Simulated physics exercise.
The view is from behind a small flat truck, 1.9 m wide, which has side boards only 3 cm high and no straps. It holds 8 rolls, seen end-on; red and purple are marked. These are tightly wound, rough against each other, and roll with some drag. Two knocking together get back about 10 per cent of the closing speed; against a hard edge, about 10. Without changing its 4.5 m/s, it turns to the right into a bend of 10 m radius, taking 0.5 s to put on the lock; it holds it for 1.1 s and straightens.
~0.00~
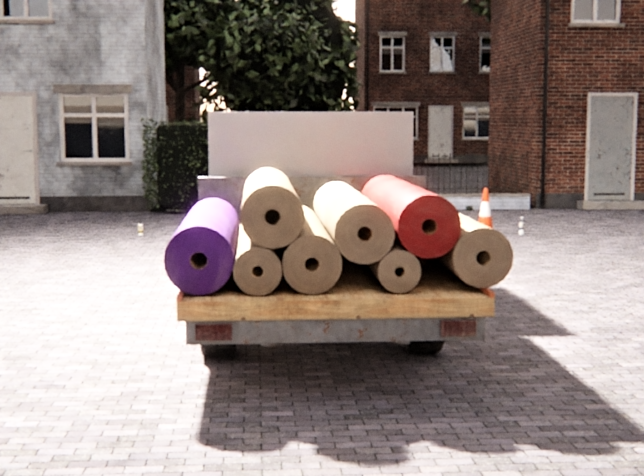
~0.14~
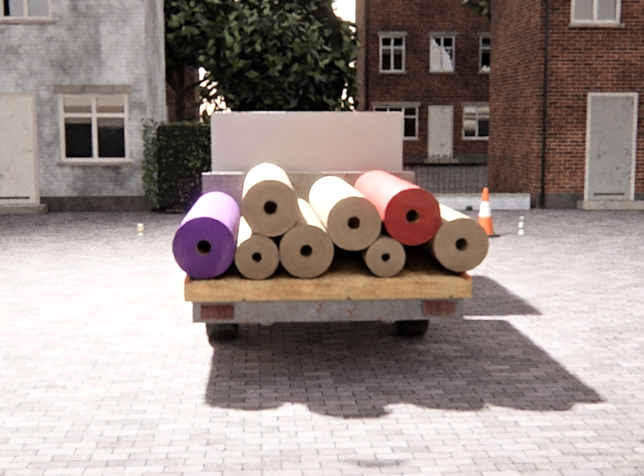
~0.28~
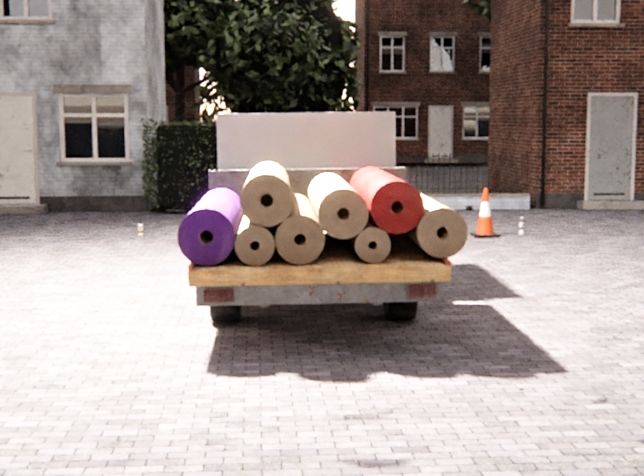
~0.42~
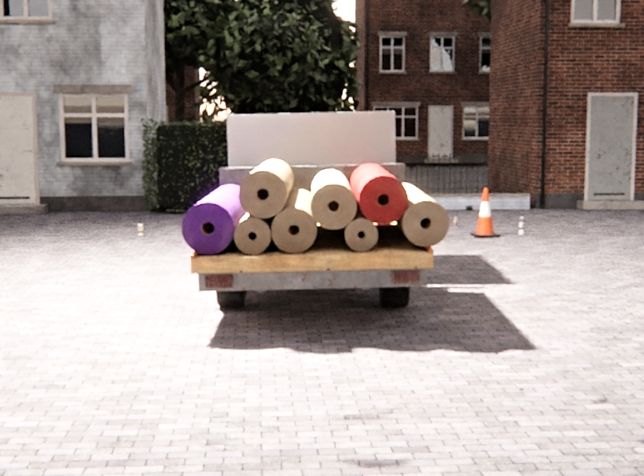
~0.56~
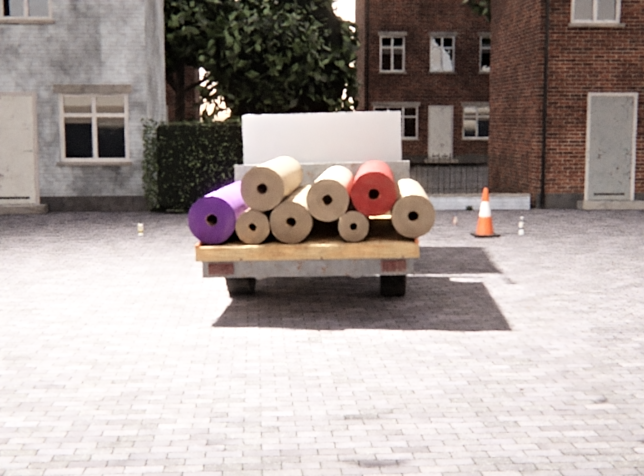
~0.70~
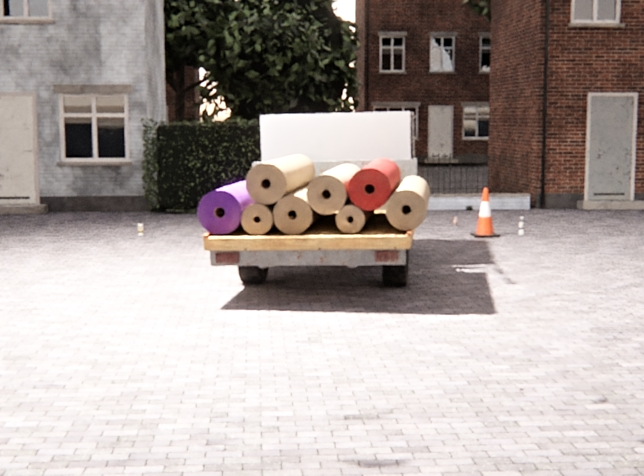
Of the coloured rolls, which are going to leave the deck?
Red: No; purple: No.
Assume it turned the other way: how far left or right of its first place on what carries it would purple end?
I reckon some 130 cm toward the right.
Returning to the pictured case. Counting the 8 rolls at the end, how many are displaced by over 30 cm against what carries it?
0.
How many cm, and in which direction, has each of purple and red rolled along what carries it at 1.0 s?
Purple 0 right, red 0 left.
Then, 1.0 s in, red is up on others, 40 cm from the right edge; purple is on the deck, 15 cm from the left edge; 0 off so far.
In the end (2.1 s), red is up on others, 40 cm from the right edge; purple is on the deck, 15 cm from the left edge; 0 off so far.
